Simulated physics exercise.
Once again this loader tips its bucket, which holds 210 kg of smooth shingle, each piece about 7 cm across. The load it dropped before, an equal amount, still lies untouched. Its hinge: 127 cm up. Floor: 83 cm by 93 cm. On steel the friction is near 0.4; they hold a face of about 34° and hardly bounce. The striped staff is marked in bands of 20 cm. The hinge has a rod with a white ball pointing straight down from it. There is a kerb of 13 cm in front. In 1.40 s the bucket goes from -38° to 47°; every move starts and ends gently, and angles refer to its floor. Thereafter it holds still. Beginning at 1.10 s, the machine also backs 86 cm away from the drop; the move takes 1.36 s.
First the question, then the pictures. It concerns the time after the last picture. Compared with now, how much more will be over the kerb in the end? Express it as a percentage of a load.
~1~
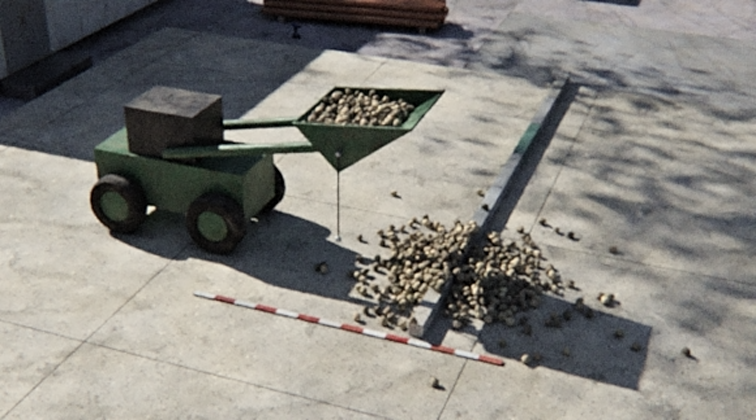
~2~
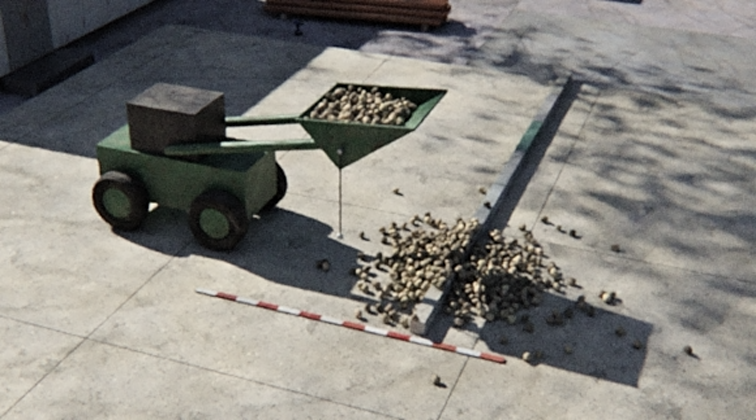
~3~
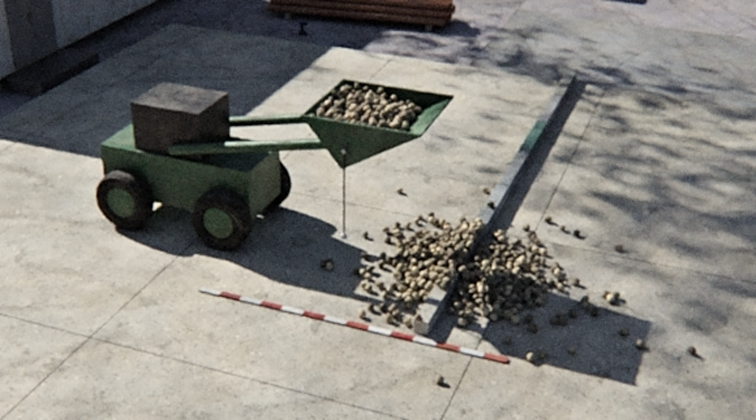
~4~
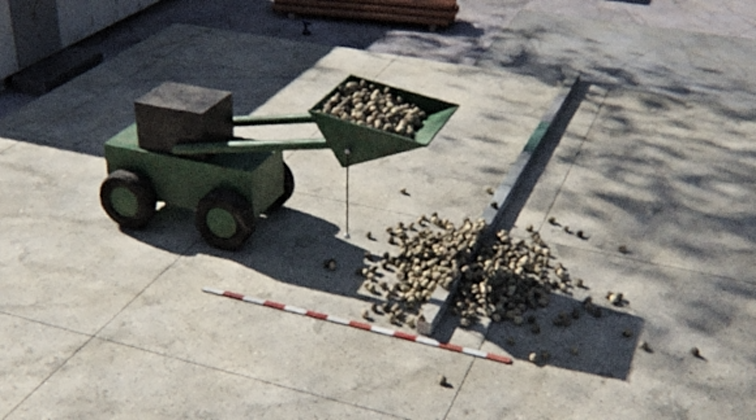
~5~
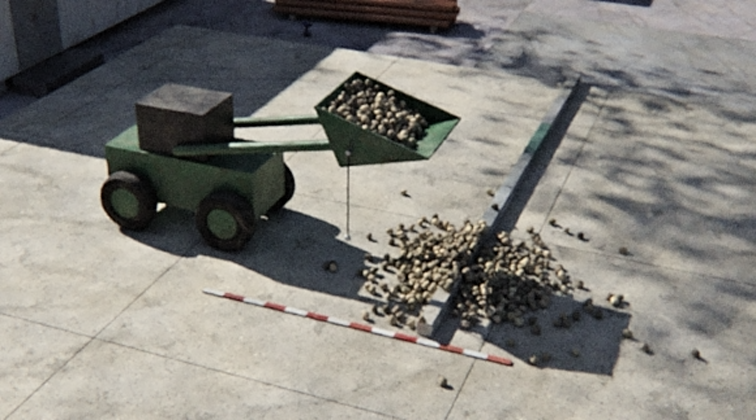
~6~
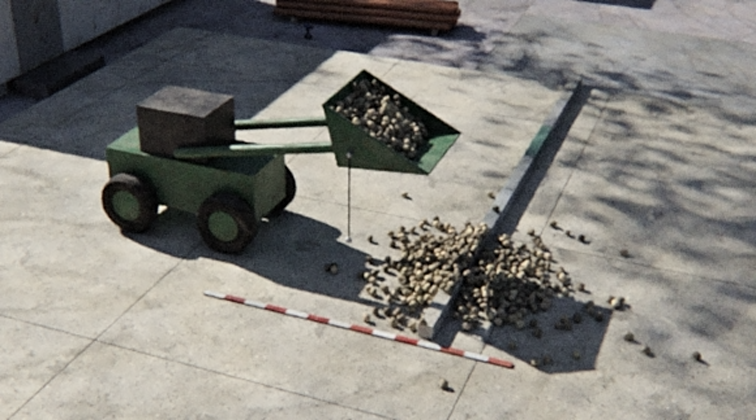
Close to 12 parts in a hundred.
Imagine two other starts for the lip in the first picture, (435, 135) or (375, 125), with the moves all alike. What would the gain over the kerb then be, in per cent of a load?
Case one about 40 %, case two about 0 %.
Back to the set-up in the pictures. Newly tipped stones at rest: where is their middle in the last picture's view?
Around (426, 258).
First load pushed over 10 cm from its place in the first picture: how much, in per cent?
Roughly 15 percent.
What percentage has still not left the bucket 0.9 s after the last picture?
I'd say about 10 per cent.
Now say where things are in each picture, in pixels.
In the first picture, lip at (412, 130), floor tilted -38°, highest stones at (373, 105). The earlier load is highest near (455, 250), 21 cm above ground level, 56 % on this side of the kerb, 44 % over the kerb.
In the second picture, the bucket is at -36°, its lip at (415, 130); the top of the load is at (367, 101).
In the third picture, the bucket is at -32°, its lip at (421, 136); the top of the load is at (358, 94).
In the fourth picture, the bucket is at -24°, its lip at (427, 146); the top of the load is at (355, 91).
In the fifth picture, the bucket is at -15°, its lip at (428, 159); the top of the load is at (355, 90).
In the sixth picture, the bucket is at -5°, its lip at (428, 175); the top of the load is at (364, 89).
Then, 0.5 s after the last picture the floor is at 34°; in per cent of one load, 98 in the bucket, 59 on this side of the kerb, 44 over the kerb; the foremost stones are at (630, 312).
Then, 0.9 s after the last picture the floor is at 47°; in per cent of one load, 11 in the bucket, 144 on this side of the kerb, 44 over the kerb; the foremost stones are at (630, 312).
Then, 2.3 s after the last picture the floor is at 47°; in per cent of one load, 0 in the bucket, 144 on this side of the kerb, 56 over the kerb; the foremost stones are at (630, 312).
Then, 4.8 s after the last picture the floor is at 47°; in per cent of one load, 0 in the bucket, 144 on this side of the kerb, 56 over the kerb; the foremost stones are at (630, 312). Net gain over the kerb, 12.
